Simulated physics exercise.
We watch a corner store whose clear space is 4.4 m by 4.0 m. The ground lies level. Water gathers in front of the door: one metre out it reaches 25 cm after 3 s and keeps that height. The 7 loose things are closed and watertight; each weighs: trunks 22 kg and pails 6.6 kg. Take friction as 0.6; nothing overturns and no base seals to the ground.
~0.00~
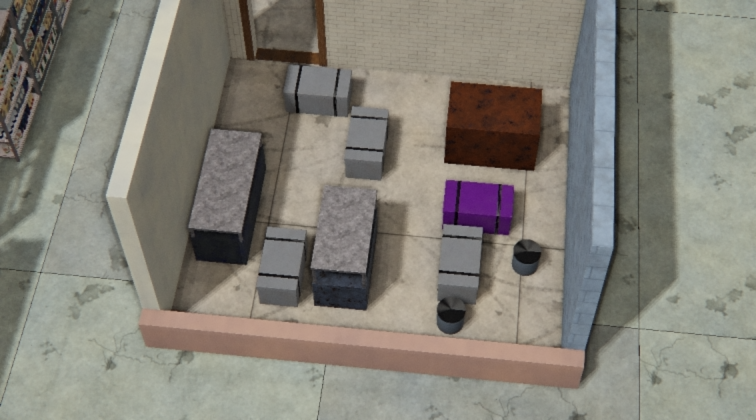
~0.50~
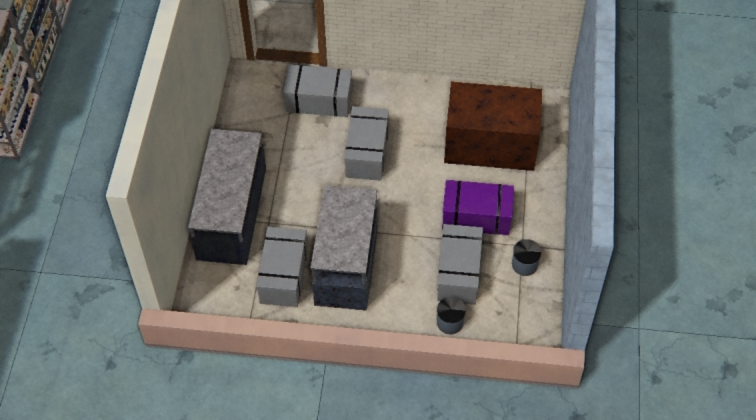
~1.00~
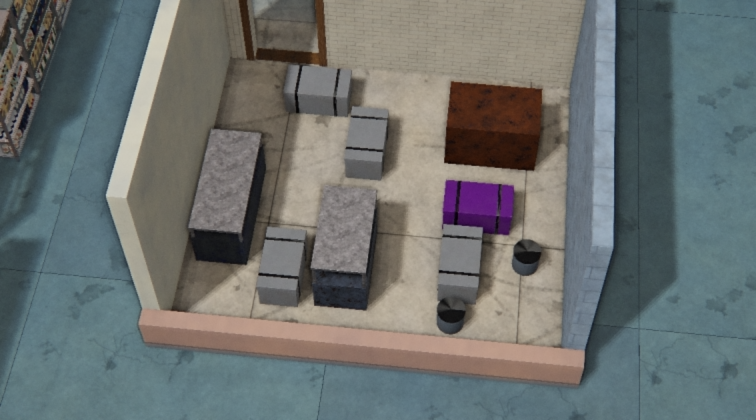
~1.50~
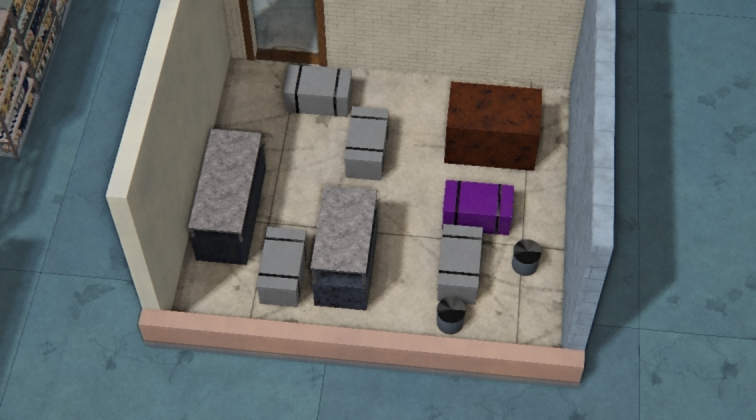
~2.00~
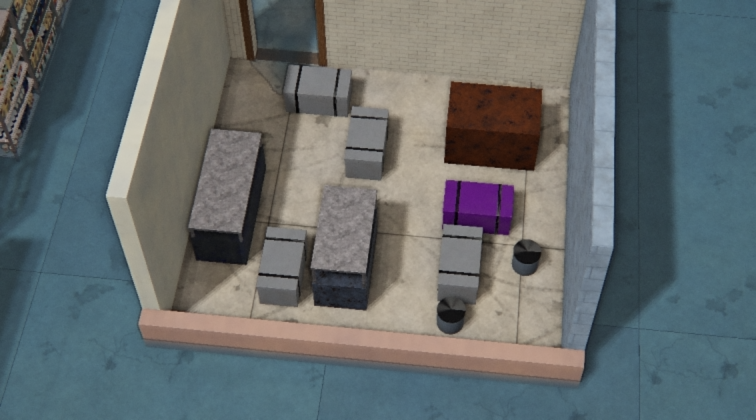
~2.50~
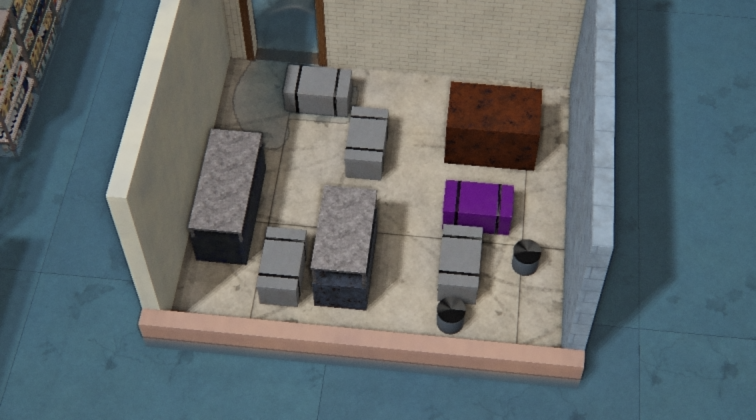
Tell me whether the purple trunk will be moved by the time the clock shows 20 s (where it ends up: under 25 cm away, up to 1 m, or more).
The purple trunk moves a short way.
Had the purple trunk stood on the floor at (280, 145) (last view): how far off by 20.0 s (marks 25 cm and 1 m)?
It travels far.
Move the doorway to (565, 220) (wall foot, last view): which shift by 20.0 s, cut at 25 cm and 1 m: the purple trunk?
In that case the purple trunk travels far.
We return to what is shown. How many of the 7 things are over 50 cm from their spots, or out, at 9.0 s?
By then 2.
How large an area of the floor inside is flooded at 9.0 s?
Some 15 m2.
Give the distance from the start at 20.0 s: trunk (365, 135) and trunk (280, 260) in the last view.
In that order: 140 cm, 50 cm.
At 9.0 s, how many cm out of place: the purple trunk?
About 30 cm.
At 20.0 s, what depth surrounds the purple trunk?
About 20 cm.
After 4.0 s the purple trunk is near (479, 198), 0.0 m from its start, aground; 0 afloat.
After 9.0 s the purple trunk is near (506, 199), 0.3 m from its start, aground; 2 afloat.
After 16.0 s the purple trunk is near (533, 164), 0.8 m from its start, afloat; 7 afloat.
After 20.0 s the purple trunk is near (534, 166), 0.7 m from its start, afloat; 7 afloat.
